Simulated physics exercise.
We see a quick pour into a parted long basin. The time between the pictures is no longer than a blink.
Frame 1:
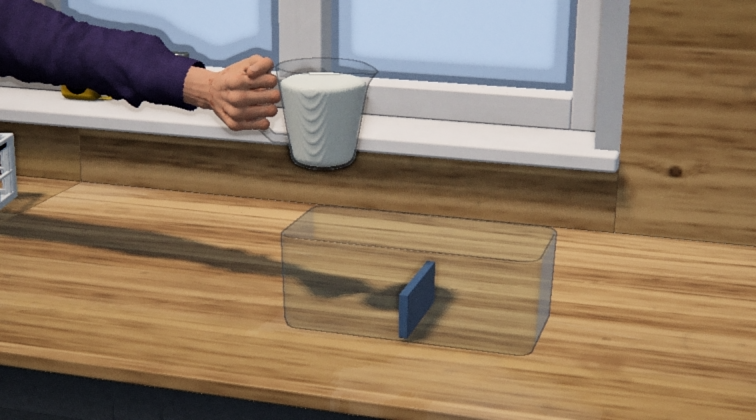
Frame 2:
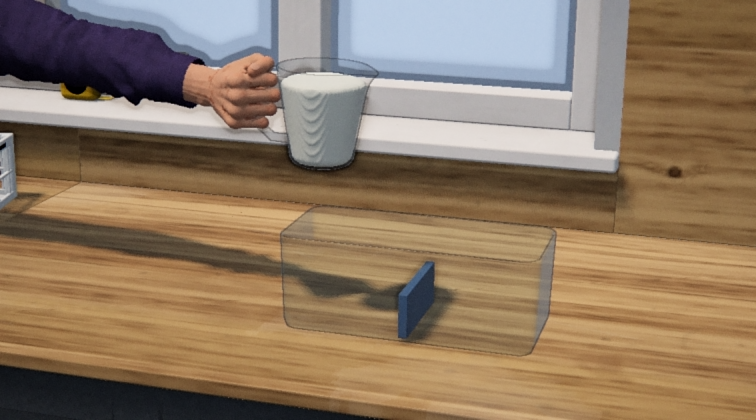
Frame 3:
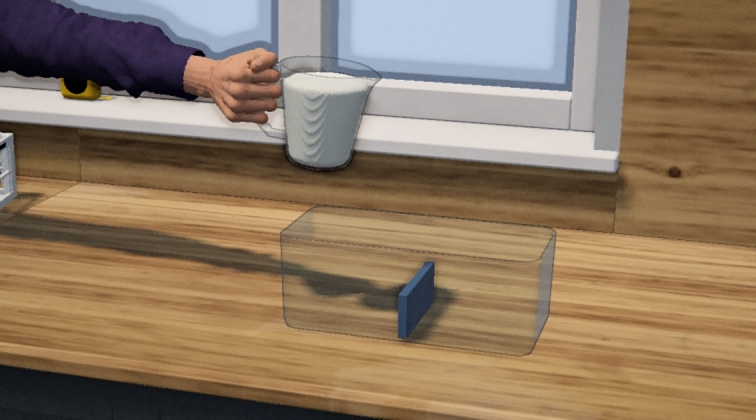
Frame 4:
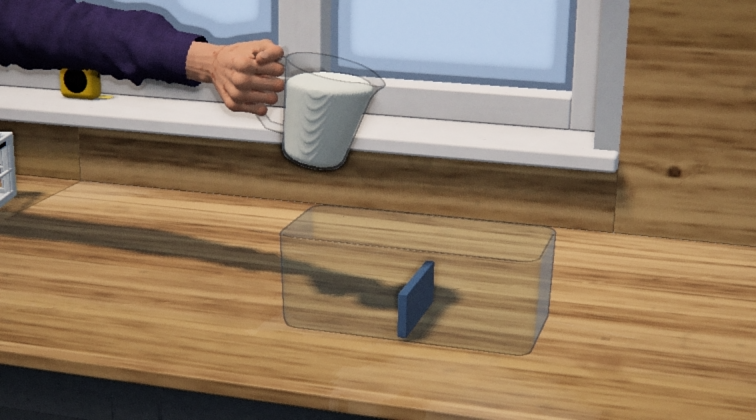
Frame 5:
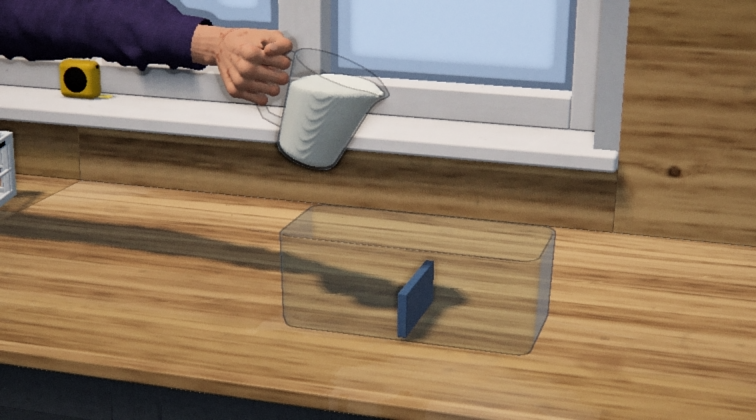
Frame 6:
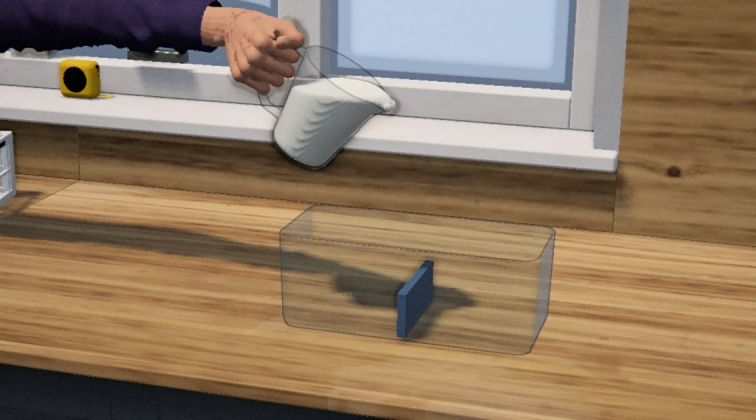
A hand in a purple sleeve holds a clear pitcher of white liquid above a wooden counter, seen from slightly above, in front of a white-framed window. Below sits a long transparent basin with a small blue upright divider inside, while a yellow object rests on the sill at left. The hand tilts the pitcher rightward, slowly then more steeply, and the liquid reaches its lip and begins bulging over.
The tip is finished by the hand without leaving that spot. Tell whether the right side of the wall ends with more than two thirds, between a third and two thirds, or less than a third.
The share right of the wall ends up within a third to two thirds.
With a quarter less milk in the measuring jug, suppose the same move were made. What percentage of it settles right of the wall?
Best guess: Around 35 %.
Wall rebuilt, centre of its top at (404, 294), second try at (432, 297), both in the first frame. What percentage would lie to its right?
That'd be about 75 percent for the first and about 35 percent for the other.
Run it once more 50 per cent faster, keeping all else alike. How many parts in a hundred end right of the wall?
Some 35 per cent.
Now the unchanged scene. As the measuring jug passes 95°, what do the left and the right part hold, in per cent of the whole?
Left 0 per cent, right 25 per cent.
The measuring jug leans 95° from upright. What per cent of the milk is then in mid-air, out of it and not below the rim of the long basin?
It comes to 25 per cent or so.
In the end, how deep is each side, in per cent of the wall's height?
30 % left, 30 % right.
A moment on, the measuring jug is tipped on its side and 45 per cent is still to pour, 1 is left of the wall and 27 right of it.
Next, the measuring jug is tipped right over and 3 per cent is still to pour, 39 is left of the wall and 51 right of it.
Then the measuring jug is tipped right over and 0 per cent is still to pour, 47 is left of the wall and 51 right of it.
Later the measuring jug is tipped right over and 0 per cent is still to pour, 47 is left of the wall and 52 right of it.
In the end 47 per cent lies left of the wall, 52 right of it and 1 outside.
